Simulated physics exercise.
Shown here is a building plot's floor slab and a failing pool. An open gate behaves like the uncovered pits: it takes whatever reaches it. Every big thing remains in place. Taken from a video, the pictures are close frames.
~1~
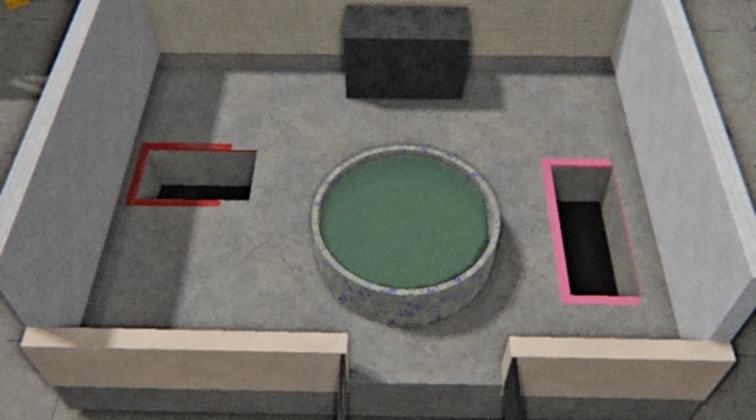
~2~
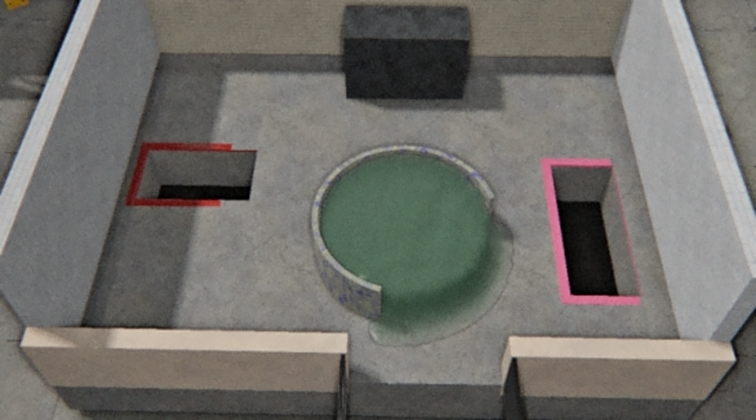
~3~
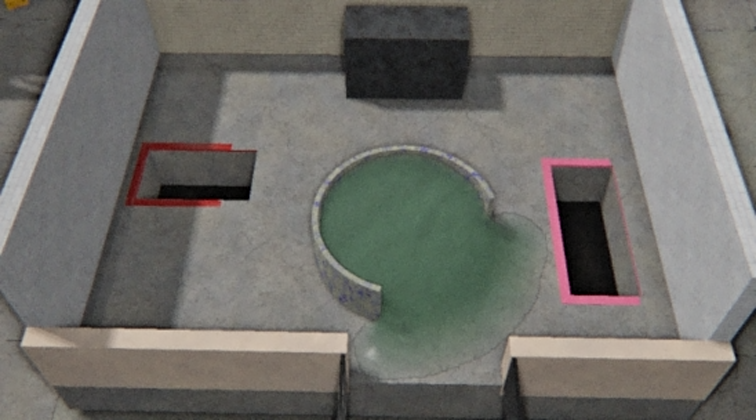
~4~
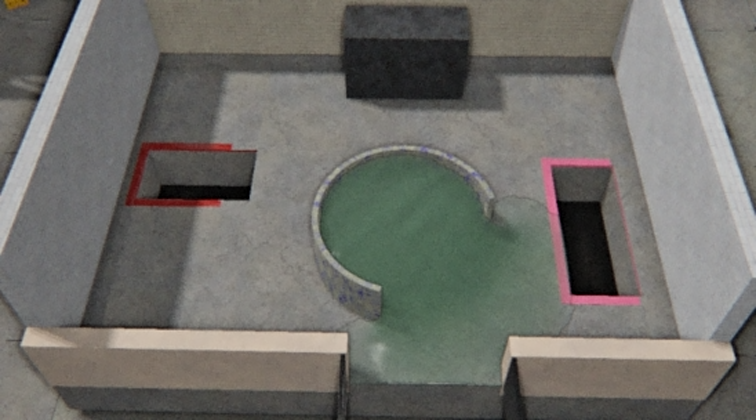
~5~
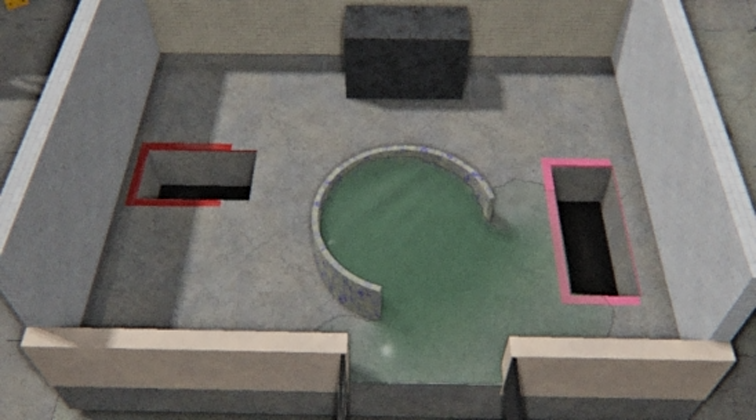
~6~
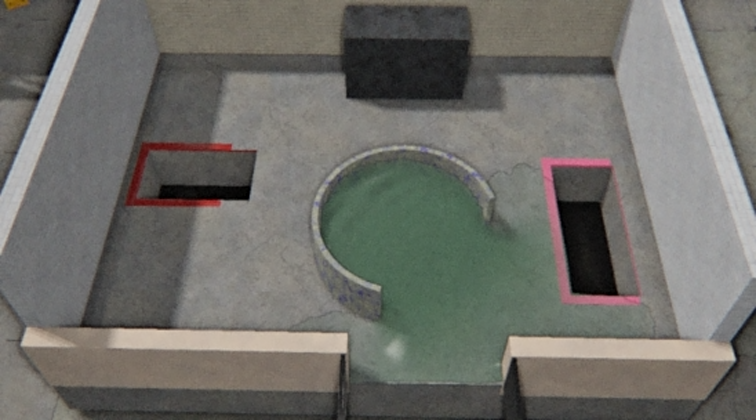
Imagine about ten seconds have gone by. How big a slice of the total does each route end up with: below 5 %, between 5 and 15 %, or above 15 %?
Final slices - gate: Above 15 %, red pit: Below 5 %, pink pit: Above 15 %.
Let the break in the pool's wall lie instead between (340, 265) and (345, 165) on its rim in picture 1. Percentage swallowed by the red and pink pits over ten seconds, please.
Red 65 %, pink 0 %.
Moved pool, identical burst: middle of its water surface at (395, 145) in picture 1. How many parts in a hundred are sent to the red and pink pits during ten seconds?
Within ten seconds the red pit collects 0 percent of the total and the pink pit 55 percent.
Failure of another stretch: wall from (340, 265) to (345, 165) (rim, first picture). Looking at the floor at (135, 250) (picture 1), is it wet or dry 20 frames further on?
Check at the given point: Inundated.
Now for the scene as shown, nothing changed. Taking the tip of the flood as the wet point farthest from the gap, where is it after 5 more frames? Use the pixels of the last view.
At roughly (176, 360).
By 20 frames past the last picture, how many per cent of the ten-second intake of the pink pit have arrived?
Near 65 per cent, give or take.
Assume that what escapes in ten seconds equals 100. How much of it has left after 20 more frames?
My reading is about 70 per cent.
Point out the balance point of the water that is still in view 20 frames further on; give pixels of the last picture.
Estimate: (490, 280).
A moment on, water covers 15 % of the floor; the gate 15 %, the red pit 0 %, the pink pit 9 %.
Next, water covers 15 % of the floor; the gate 23 %, the red pit 0 %, the pink pit 15 %.
Then, water covers 20 % of the floor; the gate 30 %, the red pit 0 %, the pink pit 30 %.
Later, water covers 20 % of the floor; the gate 36 %, the red pit 0 %, the pink pit 42 %.
In the end, water covers 20 % of the floor; the gate 40 %, the red pit 0 %, the pink pit 46 %.
